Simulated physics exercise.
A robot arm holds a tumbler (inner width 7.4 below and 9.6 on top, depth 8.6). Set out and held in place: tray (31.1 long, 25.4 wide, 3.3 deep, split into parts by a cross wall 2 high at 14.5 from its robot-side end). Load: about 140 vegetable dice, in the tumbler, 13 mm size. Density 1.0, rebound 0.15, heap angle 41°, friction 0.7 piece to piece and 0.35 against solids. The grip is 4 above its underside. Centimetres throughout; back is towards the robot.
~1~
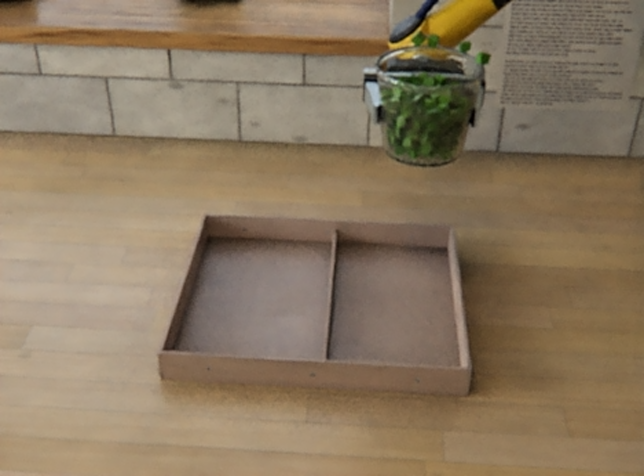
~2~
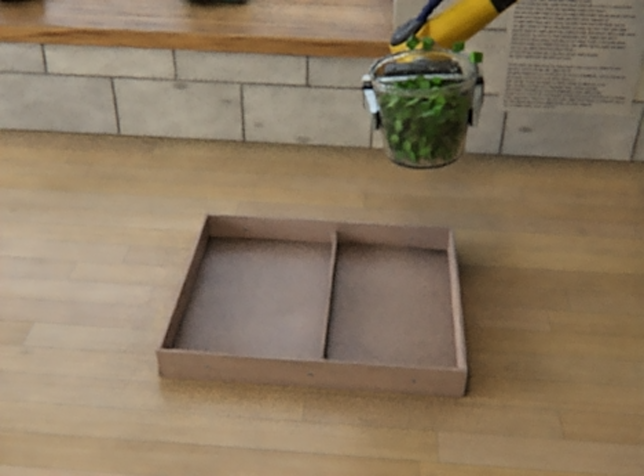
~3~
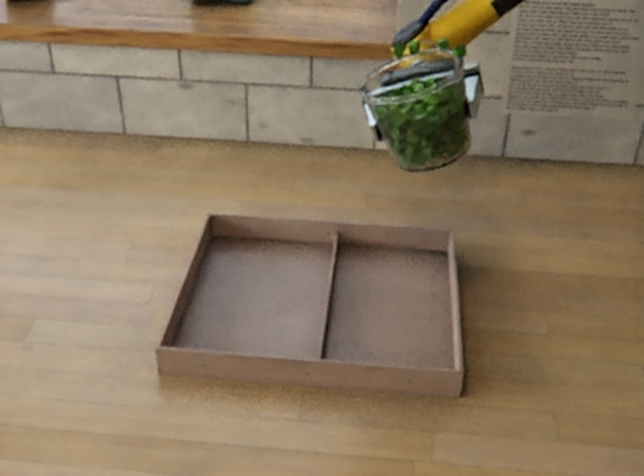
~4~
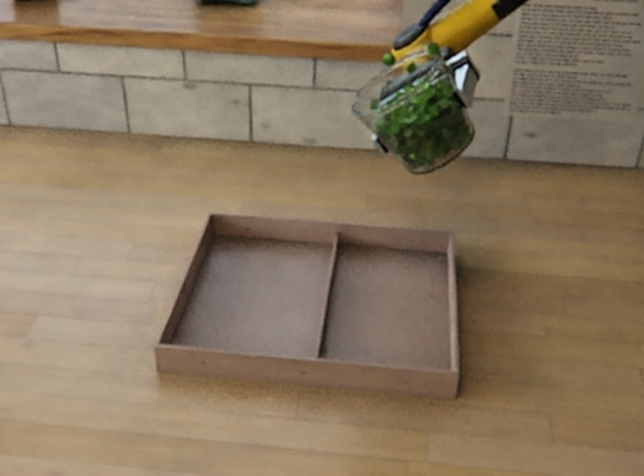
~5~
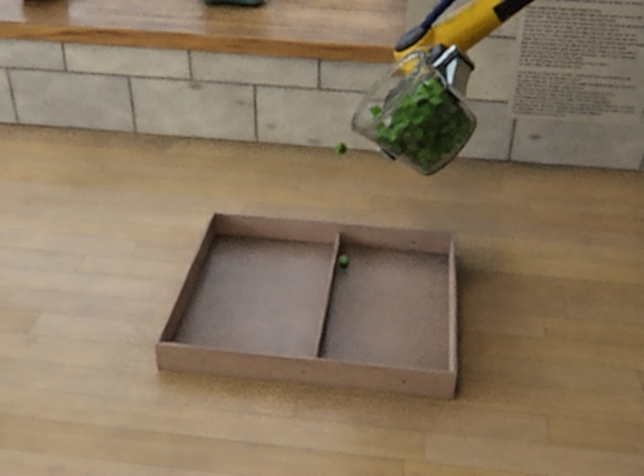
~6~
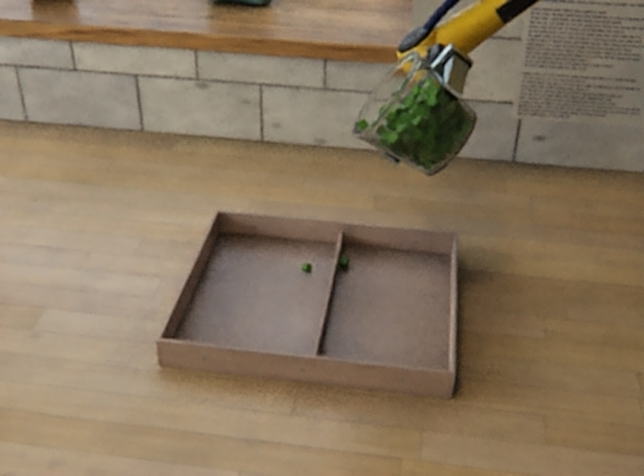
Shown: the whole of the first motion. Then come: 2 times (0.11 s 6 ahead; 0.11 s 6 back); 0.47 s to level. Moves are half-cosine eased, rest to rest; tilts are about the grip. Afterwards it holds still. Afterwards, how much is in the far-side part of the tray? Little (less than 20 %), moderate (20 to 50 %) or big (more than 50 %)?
Share in the far-side part of the tray: Moderate (20 to 50 %).
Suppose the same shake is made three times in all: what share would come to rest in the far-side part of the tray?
In that case some 40 per cent.
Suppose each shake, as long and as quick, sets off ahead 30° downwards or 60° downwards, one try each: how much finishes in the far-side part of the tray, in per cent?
Some 10 and 5 per cent.
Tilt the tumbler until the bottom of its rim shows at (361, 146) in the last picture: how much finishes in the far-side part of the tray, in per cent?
About 85 per cent.
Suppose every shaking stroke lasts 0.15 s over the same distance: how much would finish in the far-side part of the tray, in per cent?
In that case some 20 per cent.
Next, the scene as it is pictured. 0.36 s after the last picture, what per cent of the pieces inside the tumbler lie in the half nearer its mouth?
Roughly 65 per cent.
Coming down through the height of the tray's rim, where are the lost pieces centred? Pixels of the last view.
Near (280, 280).
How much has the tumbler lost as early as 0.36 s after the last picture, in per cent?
Some 30 per cent.
Then, 0.36 s after the last picture, tilted 55° forward, highest piece 27 above the table; 102 in the tumbler, 20 in the far-side part, 6 in the robot-side part, 1 on the table or floor, 15 in flight or on a rim.
Then, 0.73 s after the last picture, tilted 18° forward, highest piece 29 above the table; 76 in the tumbler, 50 in the far-side part, 11 in the robot-side part, 7 on the table or floor.
Then, 1.11 s after the last picture, level, highest piece 30 above the table; 76 in the tumbler, 50 in the far-side part, 11 in the robot-side part, 7 on the table or floor.
Then, 2.16 s after the last picture, level, highest piece 30 above the table; 76 in the tumbler, 50 in the far-side part, 11 in the robot-side part, 7 on the table or floor.
Final count, 76 in the tumbler, 50 in the far-side part, 11 in the robot-side part, 7 on the table or floor. That is 35 % in the far-side part of the tray.
